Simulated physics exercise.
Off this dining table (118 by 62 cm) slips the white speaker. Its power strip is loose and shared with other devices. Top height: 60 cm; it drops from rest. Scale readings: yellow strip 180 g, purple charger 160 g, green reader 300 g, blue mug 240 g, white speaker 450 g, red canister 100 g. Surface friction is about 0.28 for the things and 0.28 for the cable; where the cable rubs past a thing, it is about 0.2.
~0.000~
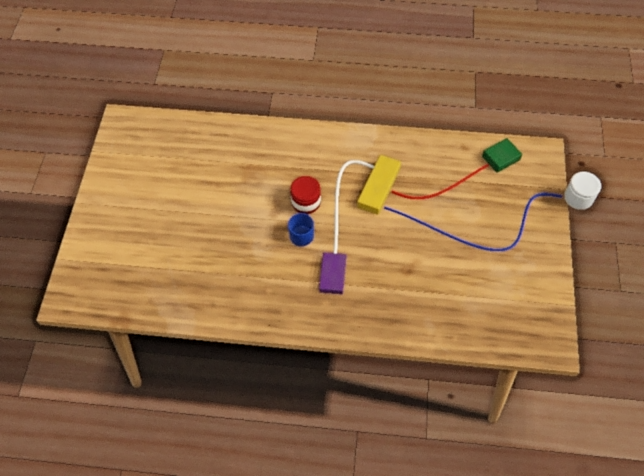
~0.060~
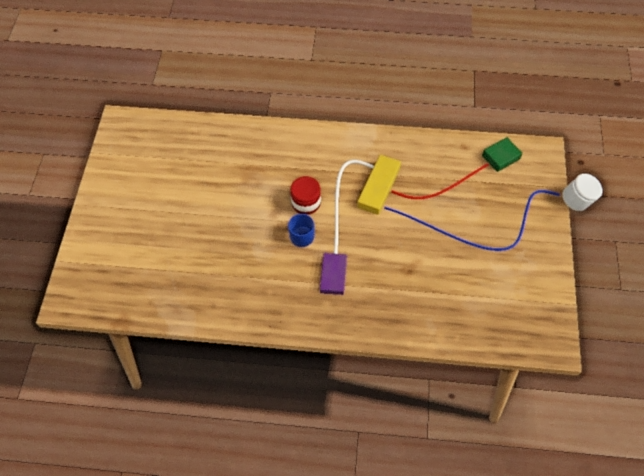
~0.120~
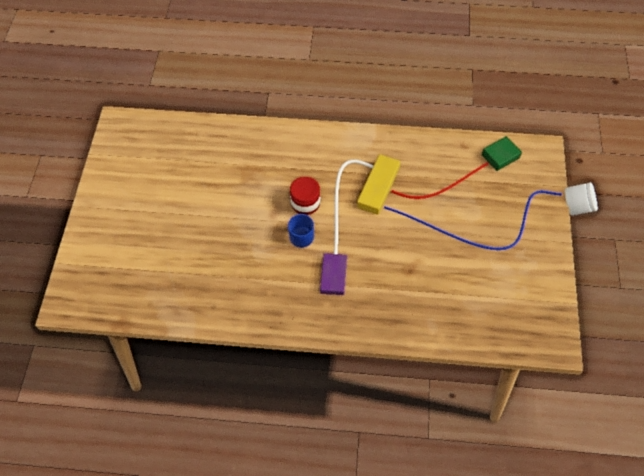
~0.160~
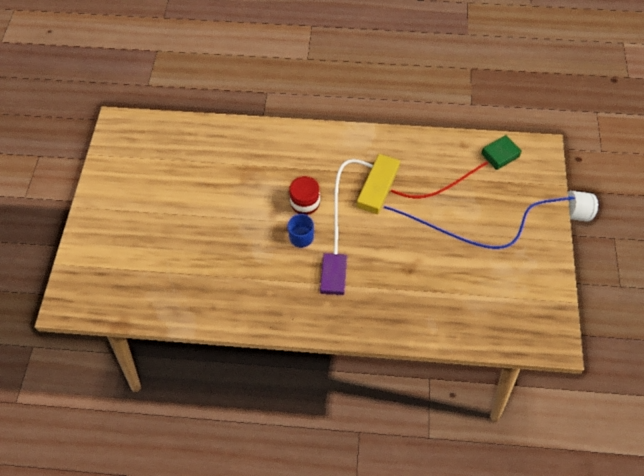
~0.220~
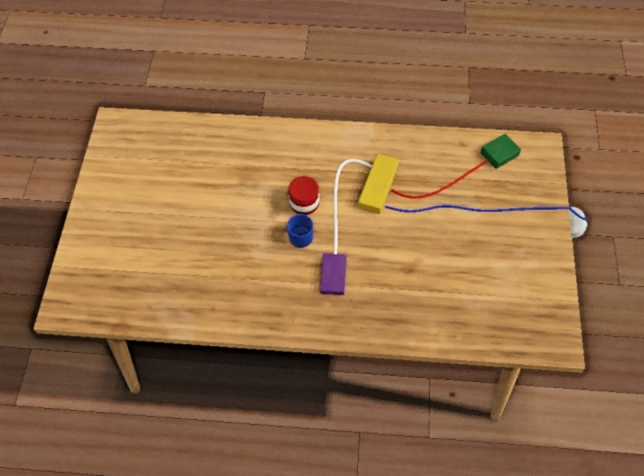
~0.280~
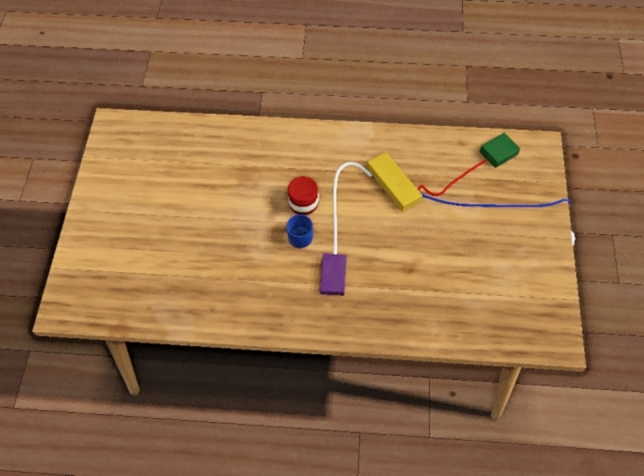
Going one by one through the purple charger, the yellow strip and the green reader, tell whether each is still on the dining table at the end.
In the end the purple charger does not stay, the yellow strip does not stay, the green reader does not stay.
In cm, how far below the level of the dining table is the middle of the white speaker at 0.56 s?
Measured: Near 55 cm.
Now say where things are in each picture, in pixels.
Shows, purple charger (333, 271); yellow strip (380, 181); green reader (503, 152); blue cable runs through (446, 234) (492, 250) (521, 232) (536, 196), in the first frame.
Shows, white speaker (586, 185); blue cable runs through (493, 249) (534, 194), in the second frame.
Shows, white speaker (581, 199); blue cable runs through (494, 249) (535, 193), in the third frame.
Shows, white speaker (579, 206); blue cable runs through (494, 248) (549, 201), in the fourth frame.
Shows, white speaker (572, 223); blue cable runs through (501, 210), in the fifth frame.
Shows, purple charger (334, 272); yellow strip (394, 178); green reader (501, 147); blue cable runs through (436, 200) (484, 206) (533, 206) (569, 202), in the sixth frame.
After 0.6 s, the strip's end of the blue cable at (576, 213); yellow strip 42 cm off its start, purple charger 18 cm off its start, white speaker over the edge.
After 0.8 s, the strip has left the top; yellow strip over the edge, purple charger 46 cm off its start, green reader 6 cm off its start.
After 1.1 s, the strip has left the top; purple charger over the edge, yellow strip over the edge, green reader on its side, 18 cm off its start at (568, 183).
After 1.4 s, the strip has left the top; purple charger over the edge, yellow strip over the edge, green reader over the edge.
After 2.6 s, the strip has left the top; purple charger over the edge, yellow strip over the edge, green reader over the edge, white speaker over the edge.
